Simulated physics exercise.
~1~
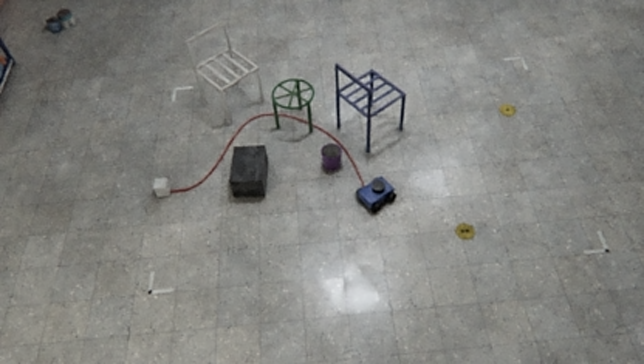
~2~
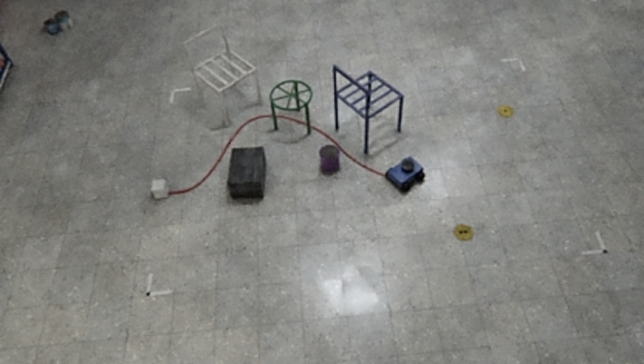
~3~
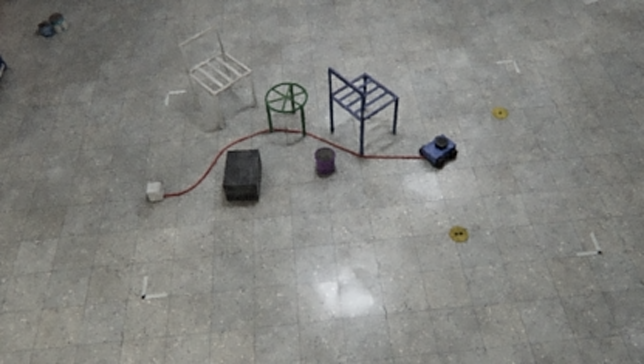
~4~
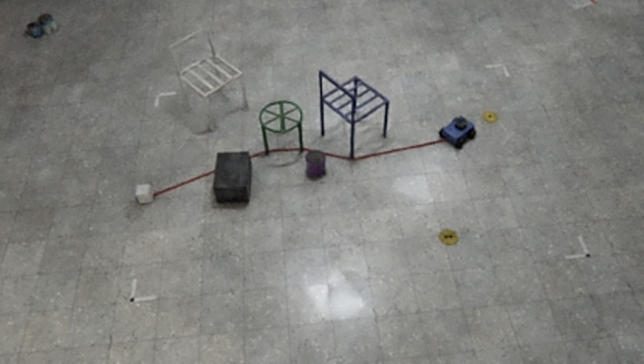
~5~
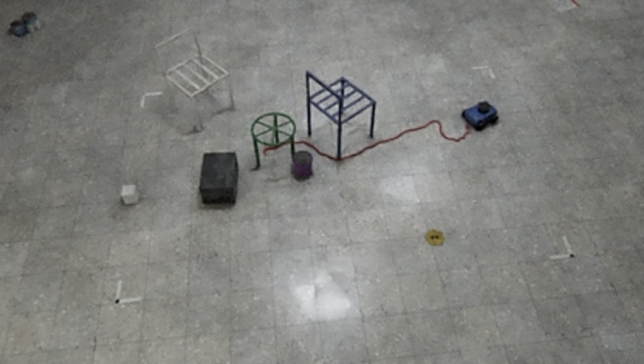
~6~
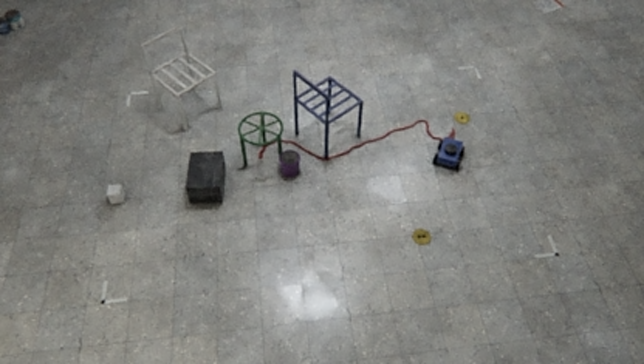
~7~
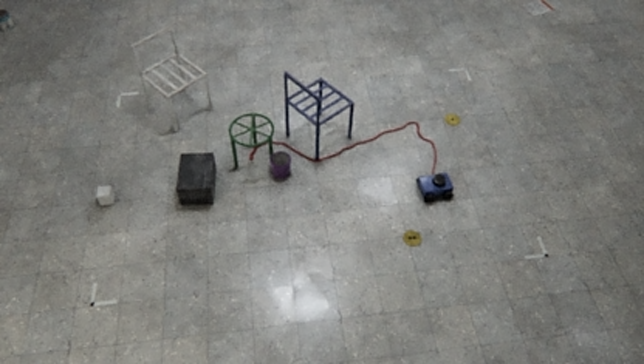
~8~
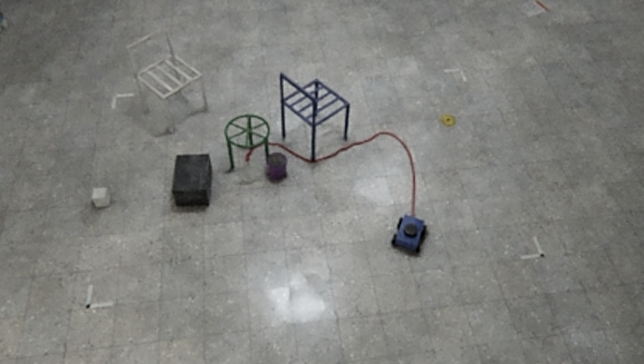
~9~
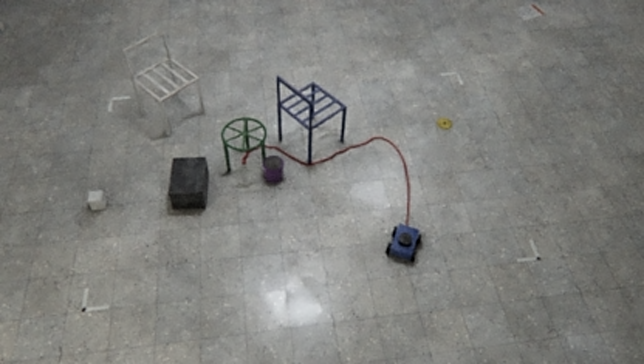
In this clip, a small blue wheeled cart trailing a red cord moves right past chairs, a green stool, a black crate and a purple pot; the cord tightens, shifts the stool and comes free of a white block, and the cart turns back toward the viewer and ends at lower right.
